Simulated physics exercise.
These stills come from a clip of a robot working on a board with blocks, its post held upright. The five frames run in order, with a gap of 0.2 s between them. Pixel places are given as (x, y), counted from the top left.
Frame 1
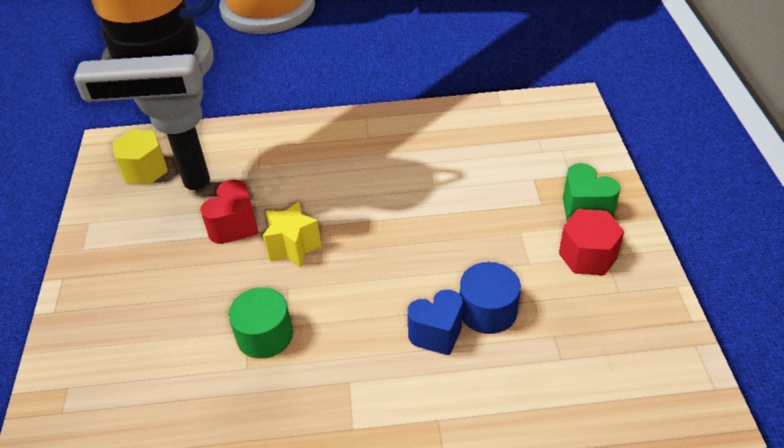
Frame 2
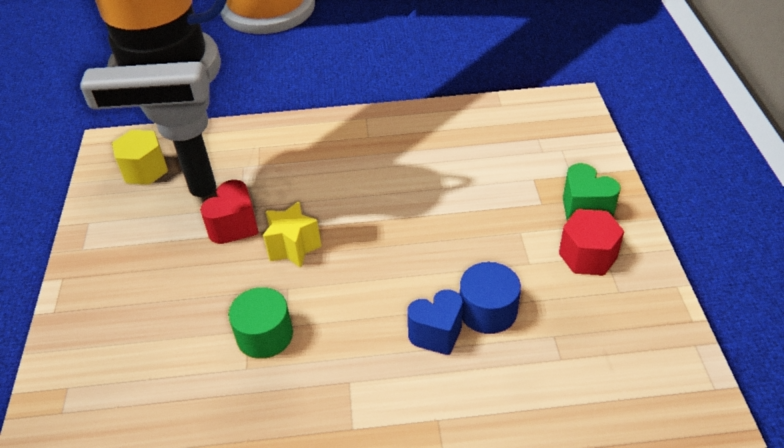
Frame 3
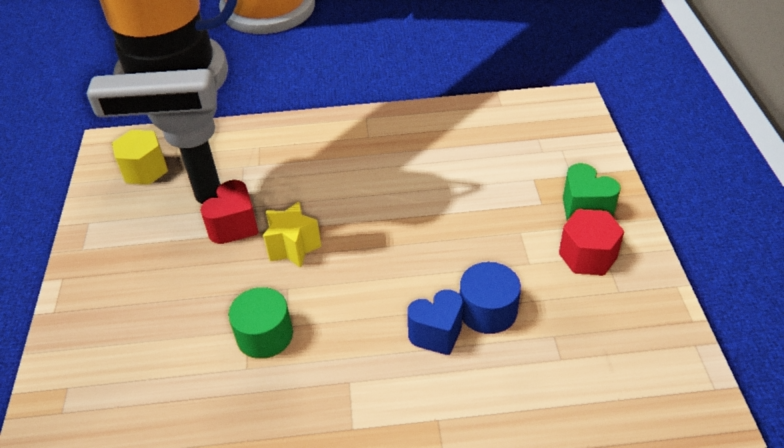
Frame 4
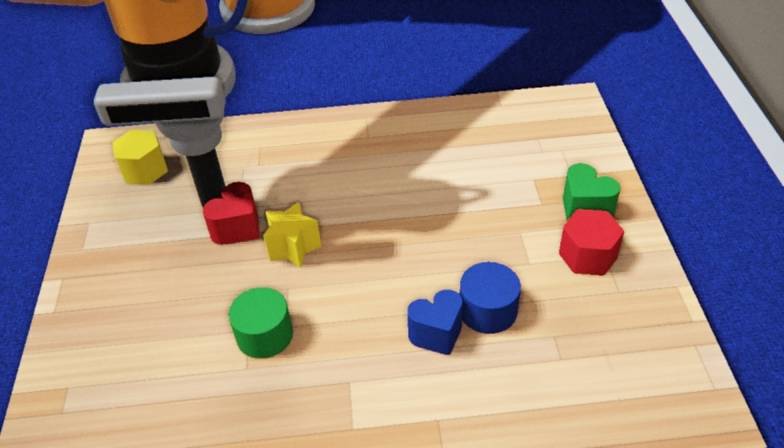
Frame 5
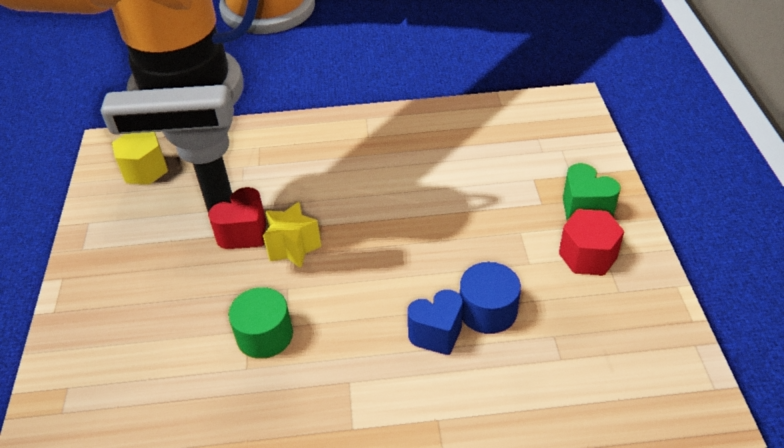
We see a robot arm's dark post move slightly down and right across a wooden board of coloured blocks until it meets the red heart-shaped block, then nudge it a little rightward against the yellow star.
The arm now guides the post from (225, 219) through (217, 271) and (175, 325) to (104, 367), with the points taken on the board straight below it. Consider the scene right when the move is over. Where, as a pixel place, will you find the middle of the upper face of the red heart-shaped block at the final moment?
It comes to (247, 230).
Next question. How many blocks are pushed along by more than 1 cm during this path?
I expect one block to move.
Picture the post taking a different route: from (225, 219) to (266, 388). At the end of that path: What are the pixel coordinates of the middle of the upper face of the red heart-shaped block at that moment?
In the picture, it is at (270, 249).
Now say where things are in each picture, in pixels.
The first frame shows post tip (197, 182); block tops, red heart-shaped block (228, 199); green round block (258, 309); yellow star block (288, 221).
The second frame shows post (203, 188); blocks unchanged.
The third frame shows post (209, 195); blocks unchanged.
The fourth frame shows post (215, 203); red heart-shaped block (231, 201).
The fifth frame shows post (222, 210); red heart-shaped block (238, 206); green round block (258, 309); yellow star block (288, 221).
On the path given first. One third of the way, post (214, 263); red heart-shaped block (247, 230), turned 50° anticlockwise; yellow star block (293, 222).
Two thirds of the way, post (171, 318); red heart-shaped block (247, 230), turned 50° anticlockwise; yellow star block (293, 222).
At the end, post (99, 360); red heart-shaped block (247, 230), turned 50° anticlockwise; green round block in place; yellow star block (293, 222).
